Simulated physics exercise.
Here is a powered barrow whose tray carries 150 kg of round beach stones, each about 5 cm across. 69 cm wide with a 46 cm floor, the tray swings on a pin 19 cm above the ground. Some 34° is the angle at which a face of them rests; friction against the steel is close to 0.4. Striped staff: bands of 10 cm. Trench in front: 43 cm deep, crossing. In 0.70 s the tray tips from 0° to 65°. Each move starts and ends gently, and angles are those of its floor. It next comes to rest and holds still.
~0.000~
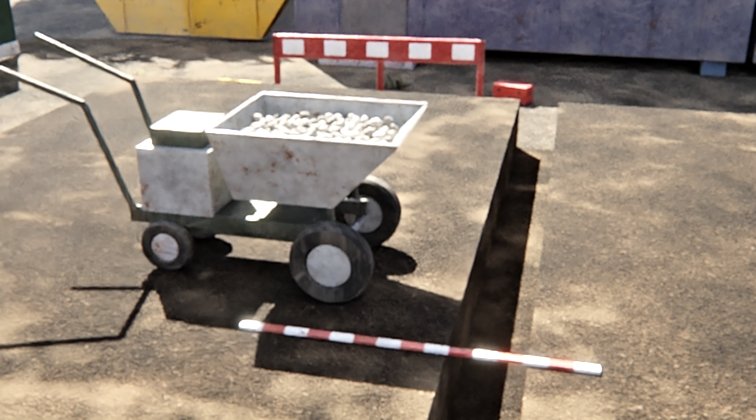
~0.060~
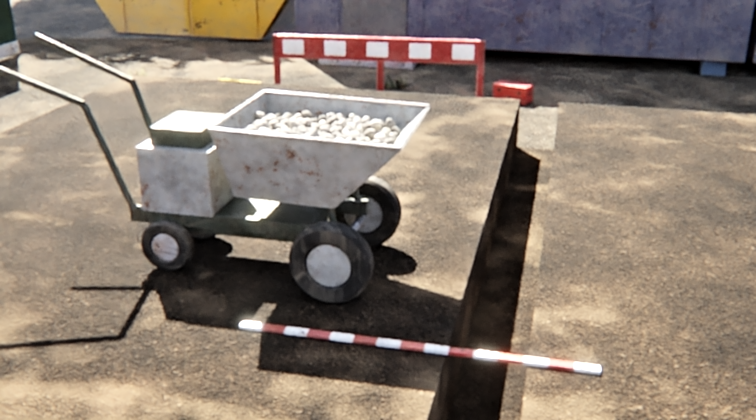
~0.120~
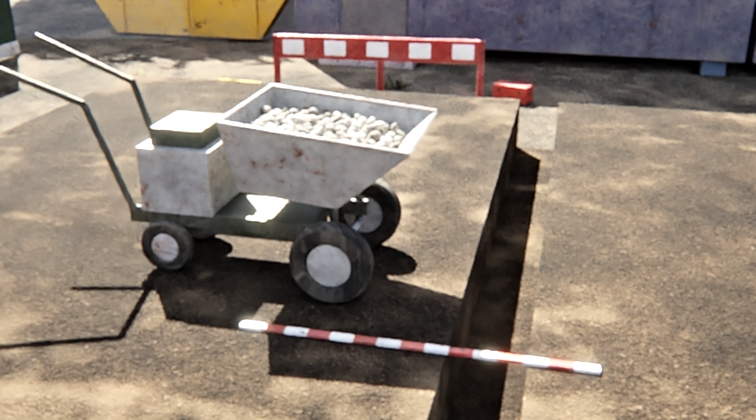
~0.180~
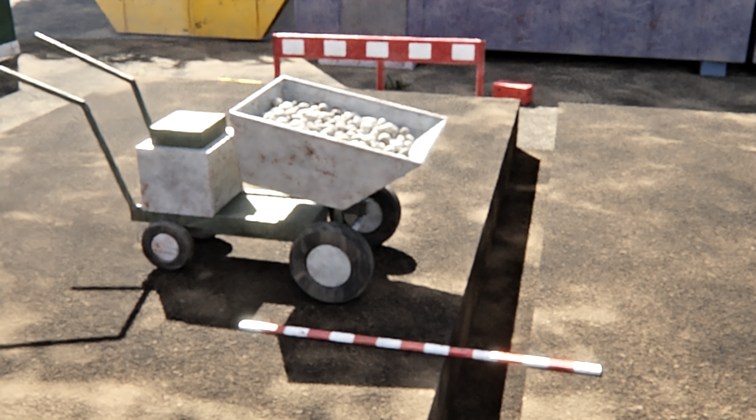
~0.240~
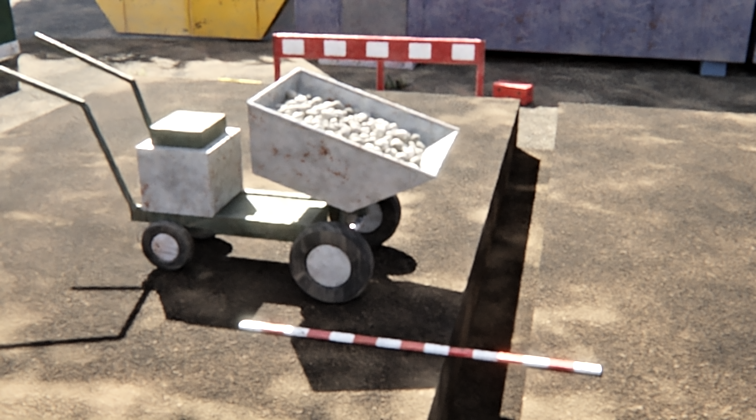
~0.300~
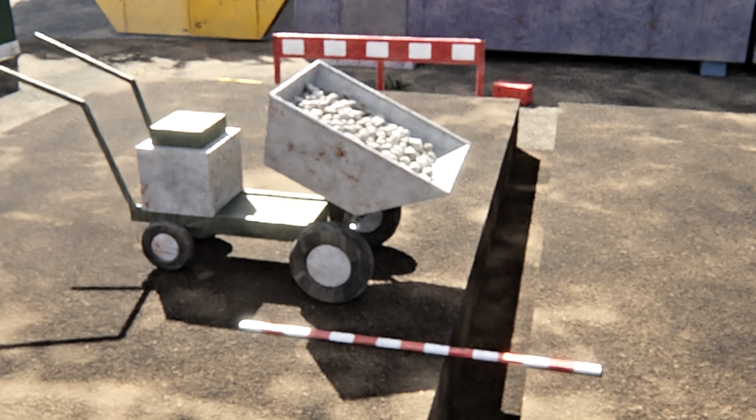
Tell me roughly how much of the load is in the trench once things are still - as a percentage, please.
I would put it at 66 %.
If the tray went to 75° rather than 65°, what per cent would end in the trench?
Then about 85 per cent.
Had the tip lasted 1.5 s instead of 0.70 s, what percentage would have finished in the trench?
Then roughly 80 percent.
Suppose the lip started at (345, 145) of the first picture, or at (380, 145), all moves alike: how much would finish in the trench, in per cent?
About 95 per cent from the first spot, about 80 from the second.
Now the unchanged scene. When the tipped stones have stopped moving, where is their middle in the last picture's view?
Somewhere near pixel (518, 348).
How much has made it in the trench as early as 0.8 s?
Some 20 per cent of the load by that point.
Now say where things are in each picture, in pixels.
The tray is at 0°, its lip at (398, 147); the top of the load is at (348, 126), in the first frame.
Lip at (401, 149), floor tilted 1°, highest stones at (325, 123); the stones move at 0.3 m/s on average, in the second frame.
Lip at (409, 155), floor tilted 5°, highest stones at (293, 119); the stones move at 0.6 m/s on average, in the third frame.
The tray is at 11°, its lip at (421, 164); the top of the load is at (287, 110); the stones move at 0.9 m/s on average, in the fourth frame.
Lip at (435, 177), floor tilted 18°, highest stones at (298, 103); the stones move at 1.1 m/s on average, in the fifth frame.
Lip at (448, 194), floor tilted 26°, highest stones at (310, 96); the stones move at 1.2 m/s on average, in the sixth frame.
After 0.5 s the floor is at 54°; 100 % in the tray; the foremost stones are at (465, 233).
After 0.8 s the floor is at 65°; 75 % in the tray, 22 % in the trench, 3 % past the trench; the foremost stones are at (551, 293).
After 1.1 s the floor is at 65°; 24 % in the tray, 43 % in the trench, 33 % past the trench; the foremost stones are at (717, 331).
After 3.1 s the floor is at 65°; 0 % in the tray, 66 % in the trench, 34 % past the trench; the foremost stones are past the picture's edge.
